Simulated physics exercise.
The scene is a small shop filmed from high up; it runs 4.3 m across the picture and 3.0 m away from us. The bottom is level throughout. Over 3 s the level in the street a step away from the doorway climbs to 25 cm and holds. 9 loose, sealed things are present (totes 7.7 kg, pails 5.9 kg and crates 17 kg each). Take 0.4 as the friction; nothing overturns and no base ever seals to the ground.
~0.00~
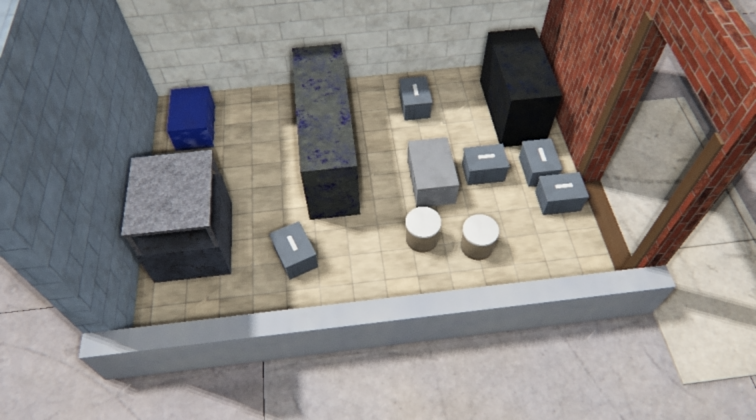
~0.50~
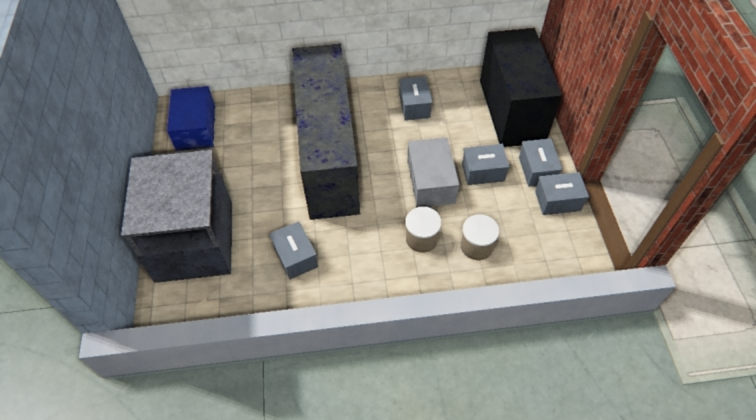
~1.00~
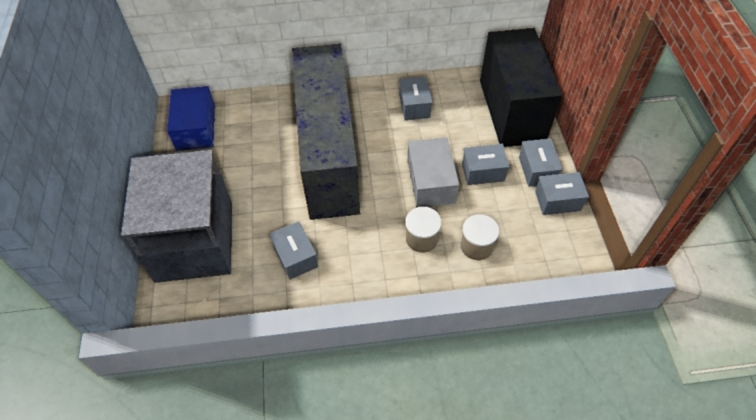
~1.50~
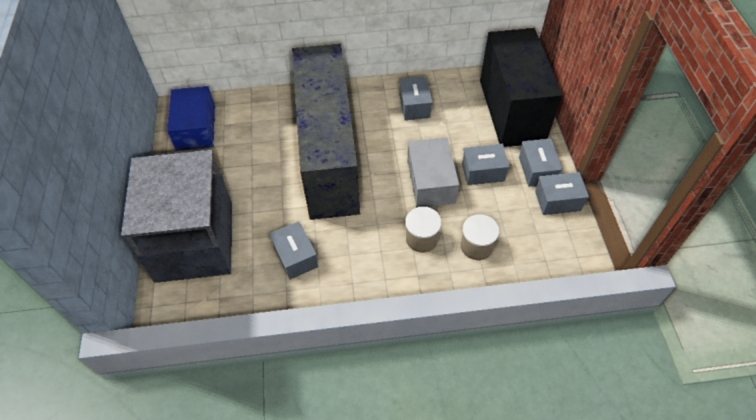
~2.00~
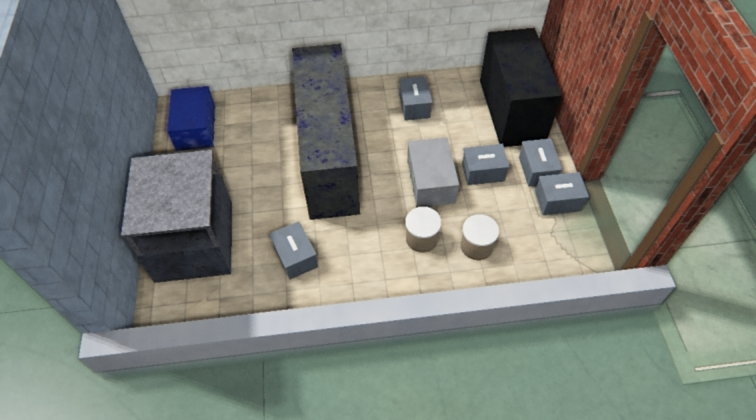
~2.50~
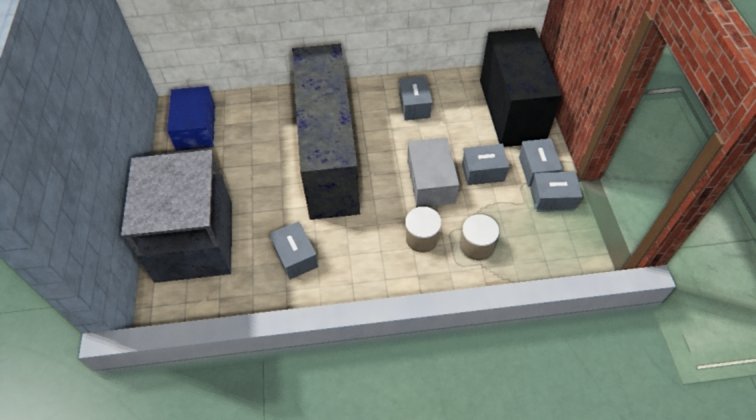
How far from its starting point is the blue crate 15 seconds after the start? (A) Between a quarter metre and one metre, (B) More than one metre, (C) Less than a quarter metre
A, between a quarter metre and one metre.
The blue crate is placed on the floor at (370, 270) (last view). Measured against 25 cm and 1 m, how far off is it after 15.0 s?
It goes a long way.
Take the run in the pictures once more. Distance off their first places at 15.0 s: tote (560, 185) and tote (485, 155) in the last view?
Respectively 350 and 60 cm.
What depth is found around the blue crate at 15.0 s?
Depth: About 21 cm.
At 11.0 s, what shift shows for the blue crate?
By that time, close to 20 cm.
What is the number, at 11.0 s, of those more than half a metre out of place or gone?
It comes to 6.
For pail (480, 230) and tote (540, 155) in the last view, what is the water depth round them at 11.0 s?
I'd estimate 19 cm for the first and 11 cm for the second.
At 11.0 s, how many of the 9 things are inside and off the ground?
Total: 9.
After 3.5 s the blue crate is near (188, 108), 0.0 m from its start, aground; 0 afloat.
After 6.8 s the blue crate is near (188, 108), 0.0 m from its start, aground; 3 afloat.
After 11.0 s the blue crate is near (197, 89), 0.2 m from its start, afloat; 9 afloat.
After 15.0 s the blue crate is near (226, 105), 0.5 m from its start, afloat; 9 afloat.
